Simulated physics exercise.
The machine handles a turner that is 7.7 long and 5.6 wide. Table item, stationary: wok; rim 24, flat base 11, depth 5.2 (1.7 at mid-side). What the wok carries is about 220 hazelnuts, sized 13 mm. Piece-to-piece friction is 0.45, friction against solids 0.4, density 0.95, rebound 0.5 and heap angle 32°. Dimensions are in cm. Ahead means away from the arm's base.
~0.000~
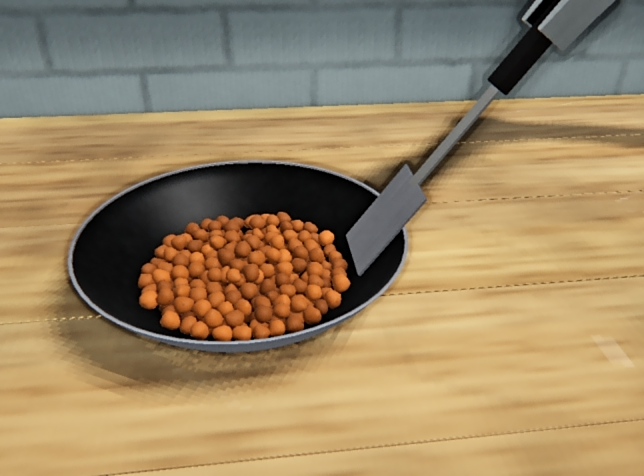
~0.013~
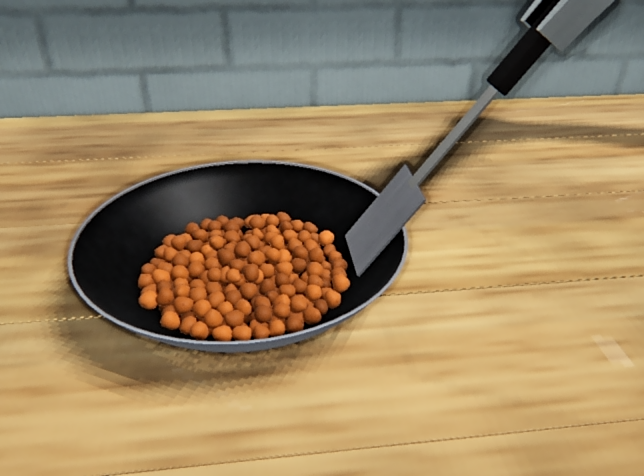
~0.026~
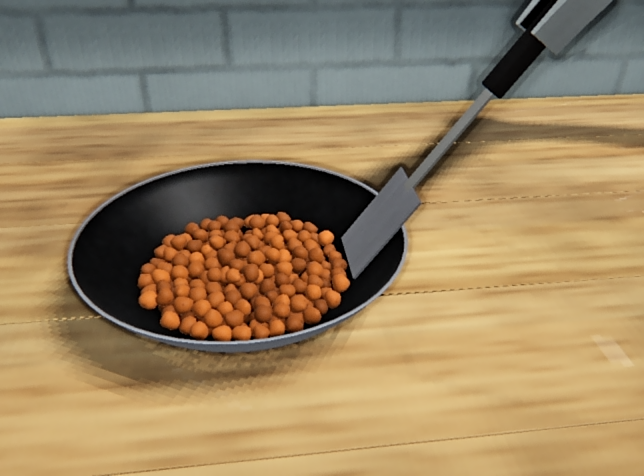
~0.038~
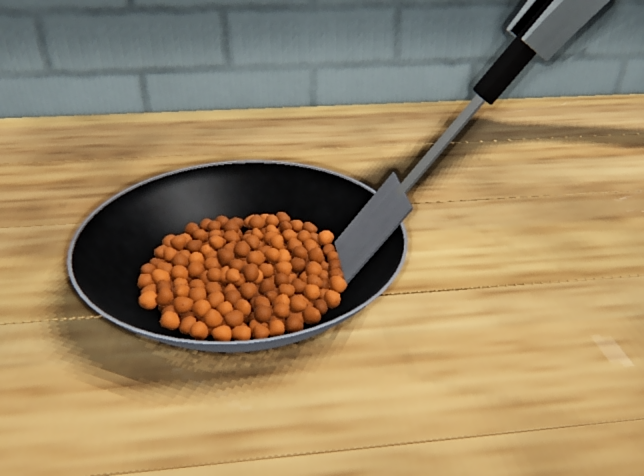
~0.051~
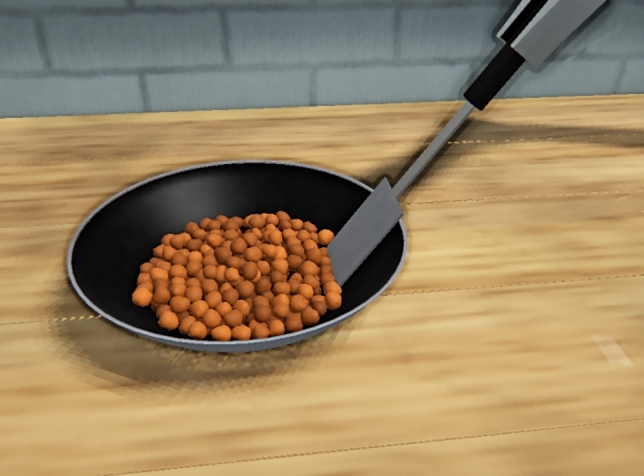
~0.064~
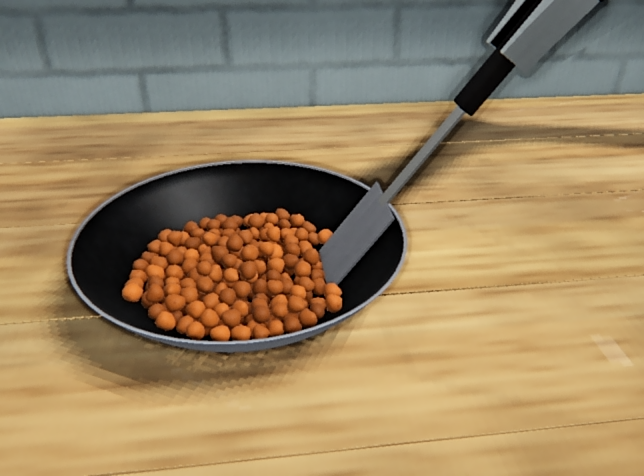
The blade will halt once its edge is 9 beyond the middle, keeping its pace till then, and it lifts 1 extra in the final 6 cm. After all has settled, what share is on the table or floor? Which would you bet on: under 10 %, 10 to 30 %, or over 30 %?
I would bet on 10 to 30 %.
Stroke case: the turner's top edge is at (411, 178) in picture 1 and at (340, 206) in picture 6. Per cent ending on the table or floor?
Close to 35 in a hundred.
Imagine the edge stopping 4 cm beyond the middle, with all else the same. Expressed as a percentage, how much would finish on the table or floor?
Result: Approx. 0 %.
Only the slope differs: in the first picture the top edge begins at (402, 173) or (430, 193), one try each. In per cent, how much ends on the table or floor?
Some 20 per cent, then some 15 per cent.
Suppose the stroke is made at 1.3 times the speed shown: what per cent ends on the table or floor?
About 30 per cent.
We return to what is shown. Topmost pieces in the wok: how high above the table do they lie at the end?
Top of the heap: Roughly 6.0 cm above the table top.
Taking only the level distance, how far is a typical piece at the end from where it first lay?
Distance: Near 3 cm.
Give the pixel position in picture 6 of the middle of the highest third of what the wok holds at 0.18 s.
(172, 270).
After 0.18 s, sloping 54°, highest piece 4 above the table; 215 in the wok.
After 0.30 s, sloping 54°, highest piece 6 above the table; 215 in the wok.
After 0.56 s, sloping 54°, highest piece 7 above the table; 177 in the wok, 35 on the table or floor, 3 on the blade or in flight.
After 1.61 s, sloping 54°, highest piece 6 above the table; 176 in the wok, 39 on the table or floor.
In the end, 176 in the wok, 39 on the table or floor. That is 18 % on the table or floor.
